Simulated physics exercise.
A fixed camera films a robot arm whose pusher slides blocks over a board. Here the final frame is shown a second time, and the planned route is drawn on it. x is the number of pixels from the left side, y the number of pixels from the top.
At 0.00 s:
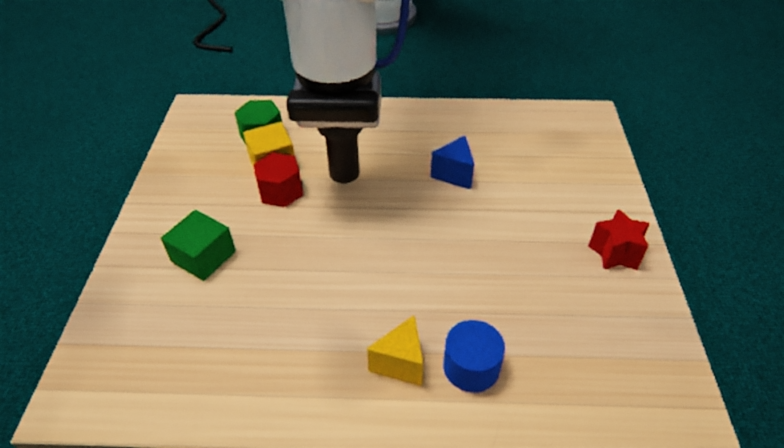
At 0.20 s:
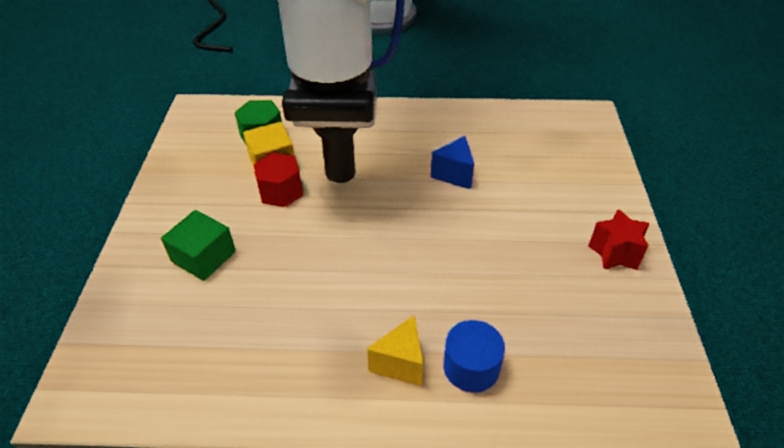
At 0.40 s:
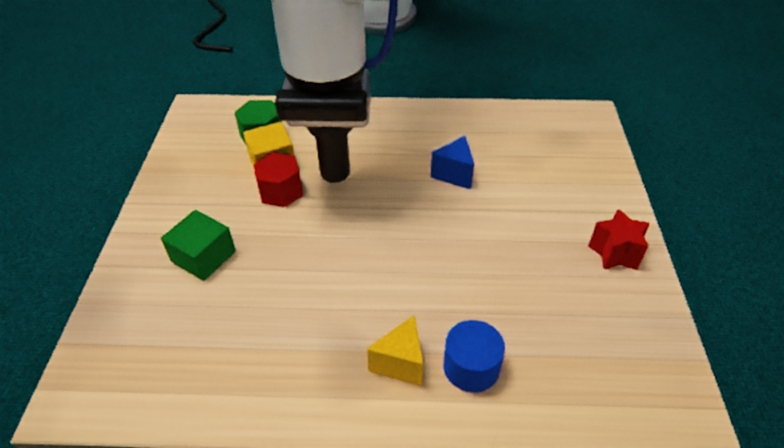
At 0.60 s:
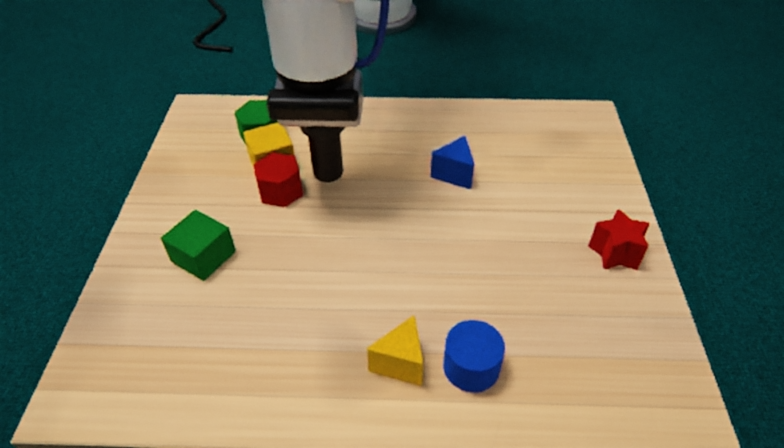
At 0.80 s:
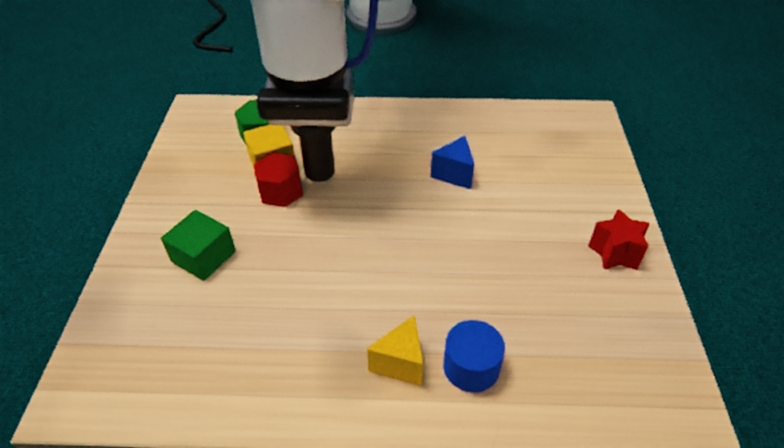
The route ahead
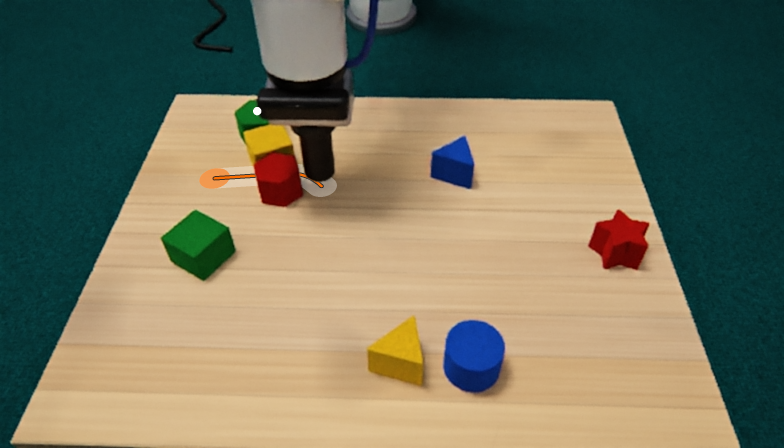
A black-tipped robot arm starts between a cluster of green, yellow and red blocks and a blue triangle on a wooden board. It slides slowly left, a short distance, ending close beside the red block, while every block on the board stays still.
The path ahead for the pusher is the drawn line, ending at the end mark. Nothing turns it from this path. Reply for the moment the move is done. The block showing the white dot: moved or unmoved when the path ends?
Its place changes.
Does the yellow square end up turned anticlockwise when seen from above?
I expect not.
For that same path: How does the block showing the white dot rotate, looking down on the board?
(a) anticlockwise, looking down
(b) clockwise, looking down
Answer: B.
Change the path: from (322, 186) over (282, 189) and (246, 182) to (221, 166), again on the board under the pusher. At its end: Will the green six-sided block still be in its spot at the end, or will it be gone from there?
The push reaches it.
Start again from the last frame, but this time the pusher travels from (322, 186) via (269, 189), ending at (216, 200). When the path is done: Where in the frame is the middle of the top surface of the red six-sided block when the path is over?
Its top middle is near (170, 182).
The line goes from (322, 186) over (292, 174) and (253, 176) to (215, 178); the dot is on the green six-sided block.
What follows on the original path. One third of the way, pusher at (289, 160); green six-sided block at (253, 108); yellow square at (256, 134); red six-sided block at (259, 168), turned 40° anticlockwise.
Two thirds of the way, pusher at (249, 162); green six-sided block at (247, 104), turned 35° clockwise; yellow square at (228, 129), turned 30° clockwise; red six-sided block at (237, 176), turned 75° anticlockwise.
At the end, pusher at (211, 165); green six-sided block at (247, 104), turned 35° clockwise; yellow square at (214, 127), turned 75° clockwise; red six-sided block at (236, 177), turned 75° anticlockwise.
